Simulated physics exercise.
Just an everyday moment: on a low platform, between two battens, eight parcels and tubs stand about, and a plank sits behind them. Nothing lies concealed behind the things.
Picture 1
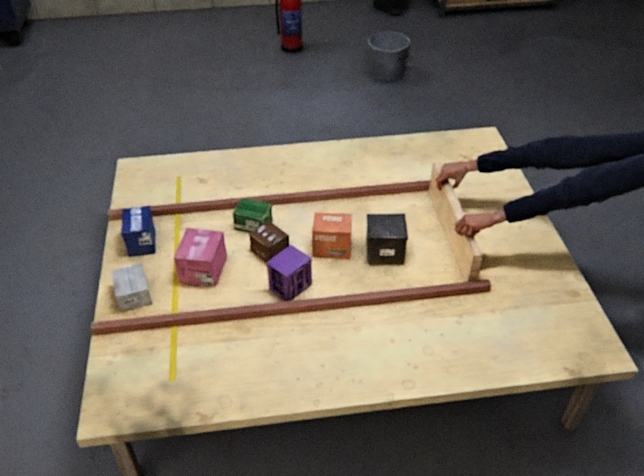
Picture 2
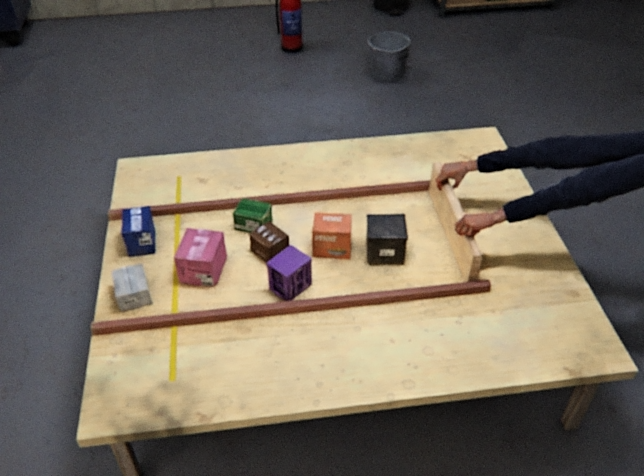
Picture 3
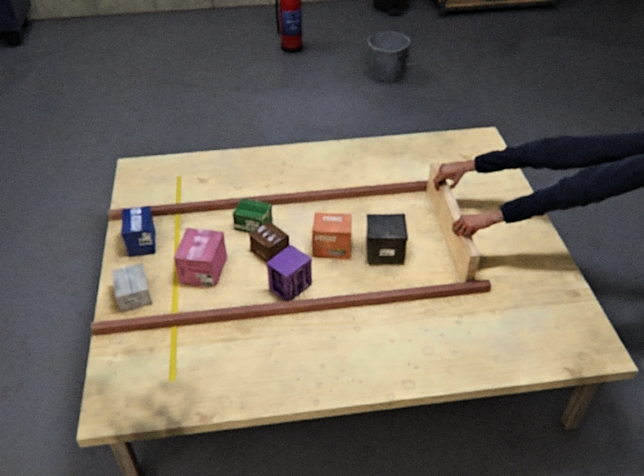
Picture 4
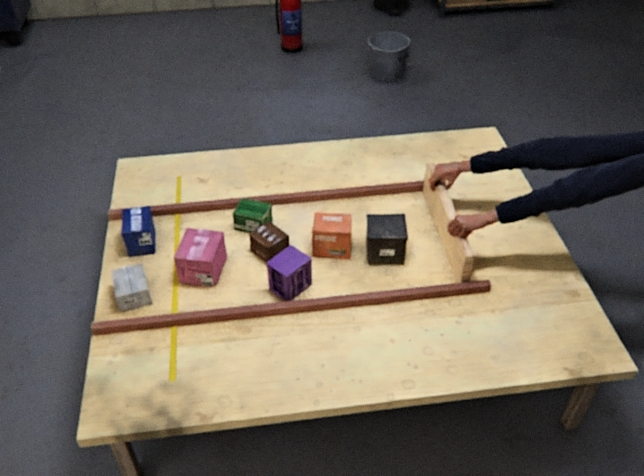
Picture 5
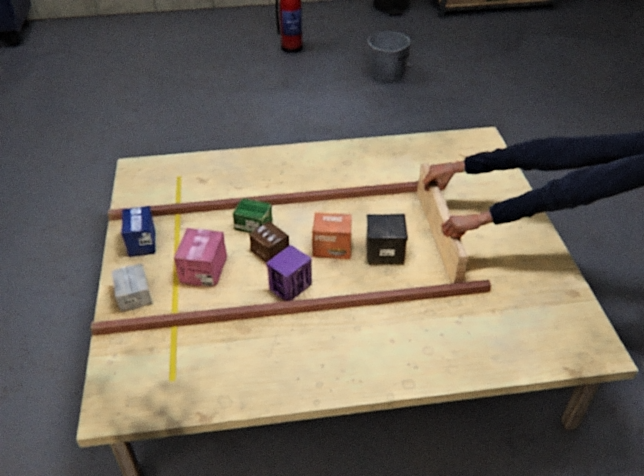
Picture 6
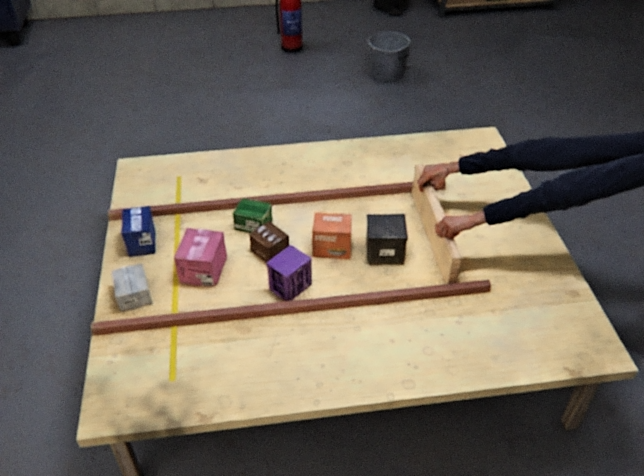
Two hands slide a wooden plank slightly left toward colourful boxes that stay still.
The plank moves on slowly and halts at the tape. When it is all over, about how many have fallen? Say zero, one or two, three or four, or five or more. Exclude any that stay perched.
The count that fall off is at least one and at most two.
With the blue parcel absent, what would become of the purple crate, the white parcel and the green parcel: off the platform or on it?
Well, the purple crate is safe, the white parcel drops down, and last of the three, the green parcel is safe.
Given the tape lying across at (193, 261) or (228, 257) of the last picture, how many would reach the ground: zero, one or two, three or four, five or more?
In turn: Zero; none.
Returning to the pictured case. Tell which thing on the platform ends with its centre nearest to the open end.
Foremost: The pink parcel.
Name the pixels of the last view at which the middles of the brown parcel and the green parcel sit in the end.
Near (129, 220) and (160, 230).
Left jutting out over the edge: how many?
1 of them.
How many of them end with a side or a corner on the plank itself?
Contact count: 3.
Soon after, none off yet; white parcel at rest near (132, 287); blue parcel at rest near (139, 231); pink parcel at rest near (200, 257).
In the end, the number that fall off is one or two; gone, blue parcel and white parcel.
